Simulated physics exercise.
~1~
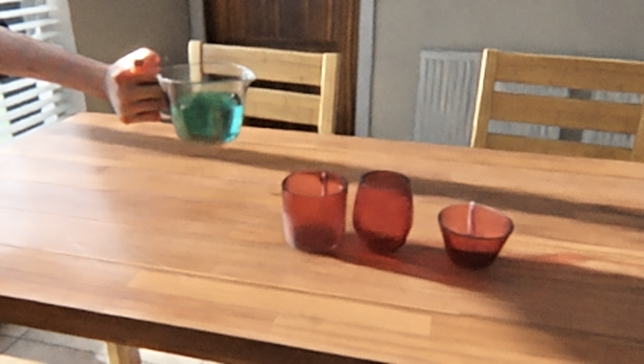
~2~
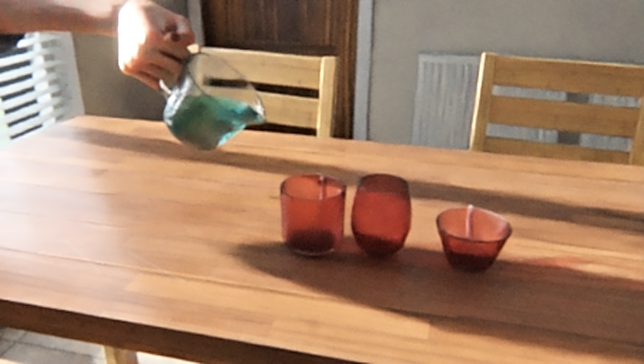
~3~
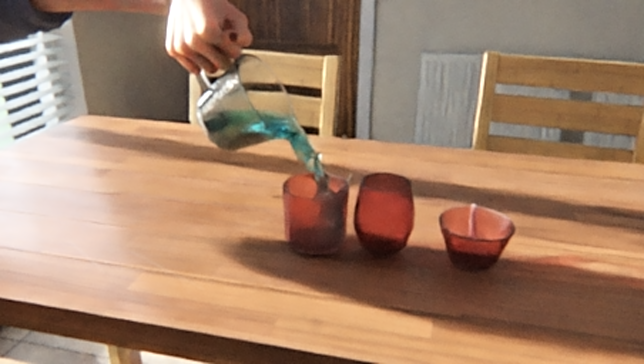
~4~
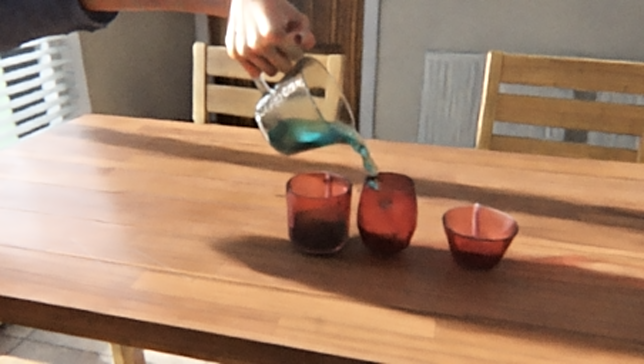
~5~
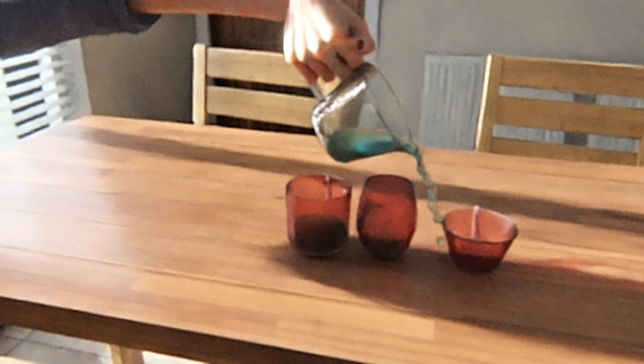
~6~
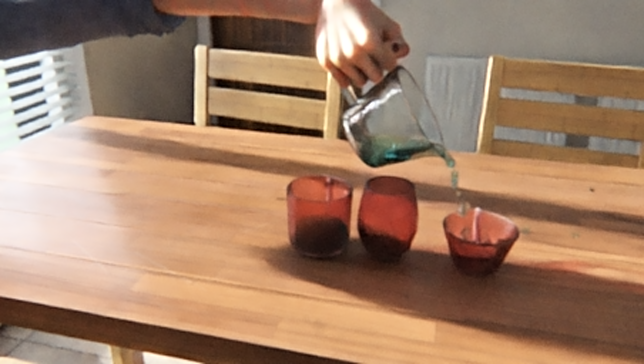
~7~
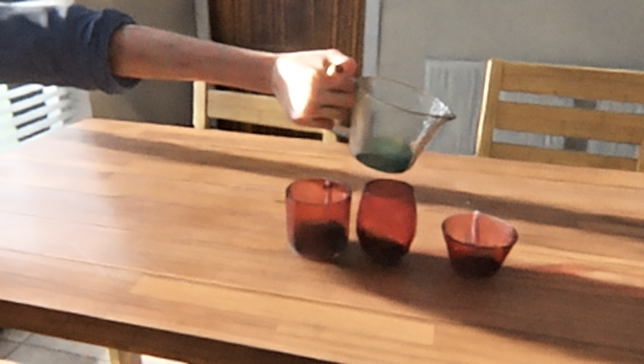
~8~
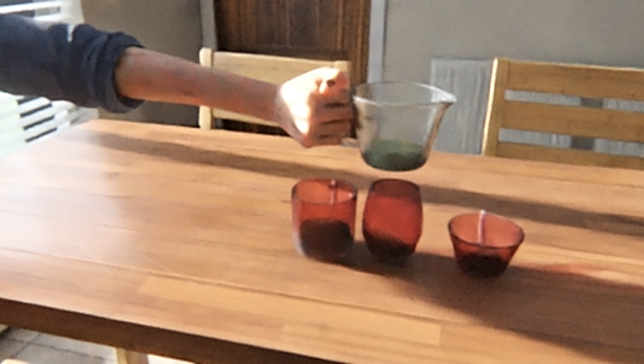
A hand-held glass jug pours blue-green liquid into three red vessels, then levels, still partly filled.
